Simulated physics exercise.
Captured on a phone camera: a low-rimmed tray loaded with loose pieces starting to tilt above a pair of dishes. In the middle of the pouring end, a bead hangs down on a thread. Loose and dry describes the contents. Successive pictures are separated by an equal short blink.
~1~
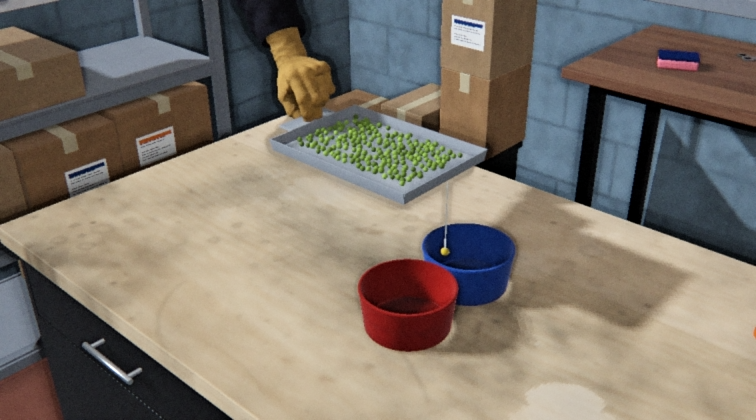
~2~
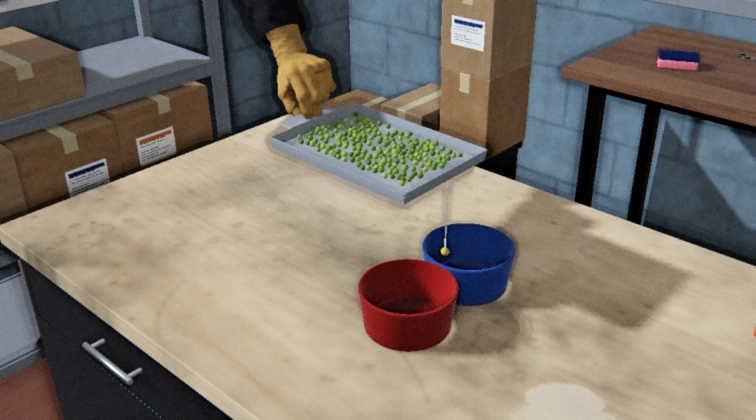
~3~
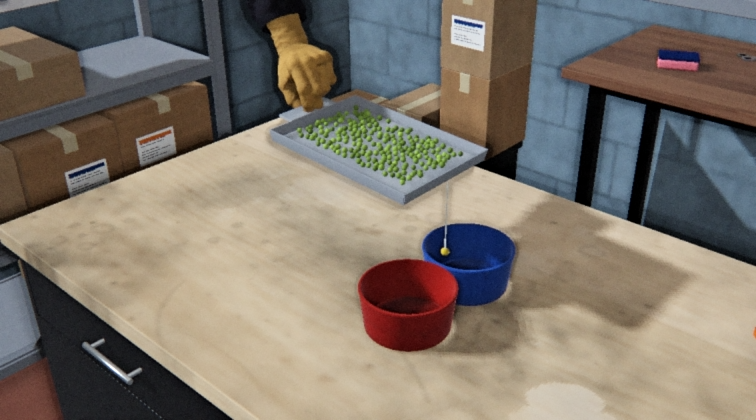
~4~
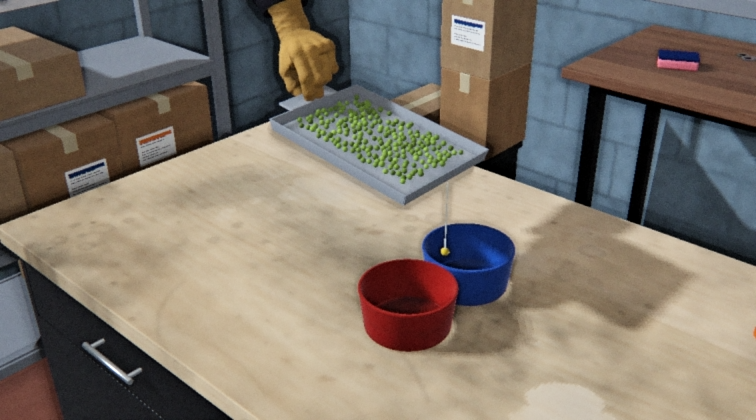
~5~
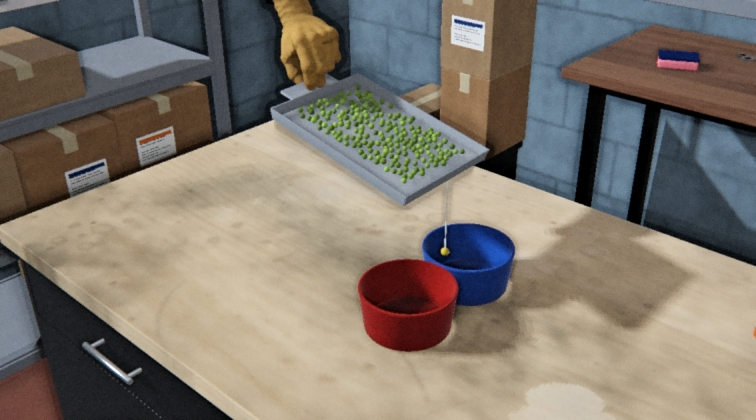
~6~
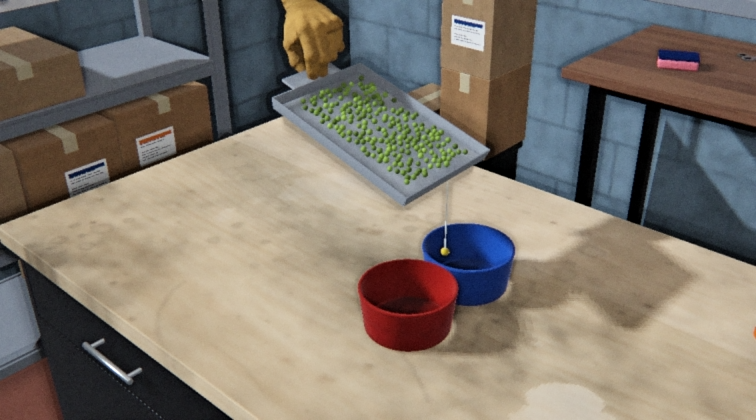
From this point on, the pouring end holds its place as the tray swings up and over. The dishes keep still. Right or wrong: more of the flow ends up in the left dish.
Right.
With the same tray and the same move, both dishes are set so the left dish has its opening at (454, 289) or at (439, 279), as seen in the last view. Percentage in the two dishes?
First placement near 100 percent, second near 80 percent.
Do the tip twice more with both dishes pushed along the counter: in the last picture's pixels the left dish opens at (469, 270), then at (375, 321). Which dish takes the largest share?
First try: The leftmost dish; second try: The rightmost dish.
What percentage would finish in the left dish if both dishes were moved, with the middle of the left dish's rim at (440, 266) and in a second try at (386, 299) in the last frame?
It would be near 40 per cent first and near 20 per cent second.
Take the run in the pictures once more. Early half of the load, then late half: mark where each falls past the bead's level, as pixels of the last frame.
Starting near (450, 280), moving on to near (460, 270).
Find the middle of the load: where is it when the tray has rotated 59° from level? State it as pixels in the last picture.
Near (438, 167).
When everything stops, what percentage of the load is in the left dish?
It comes to around 50 percent.
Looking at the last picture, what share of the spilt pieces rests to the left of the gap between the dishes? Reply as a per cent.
It comes out at roughly 0 percent.
Soon after the last picture, tray tipped steeply; nearly all on the tray; a stray few outside both; a small part in the air.
A little later, tray tipped right over; most on the tray; a small part in the left dish; a stray few in the right dish; a small part outside both; a small part in the air.
Later still, tray tipped past a quarter turn; about half in the left dish; a small part in the right dish; about a third outside both.
At rest, tray tipped past a quarter turn; about half in the left dish; a small part in the right dish; about a third outside both.
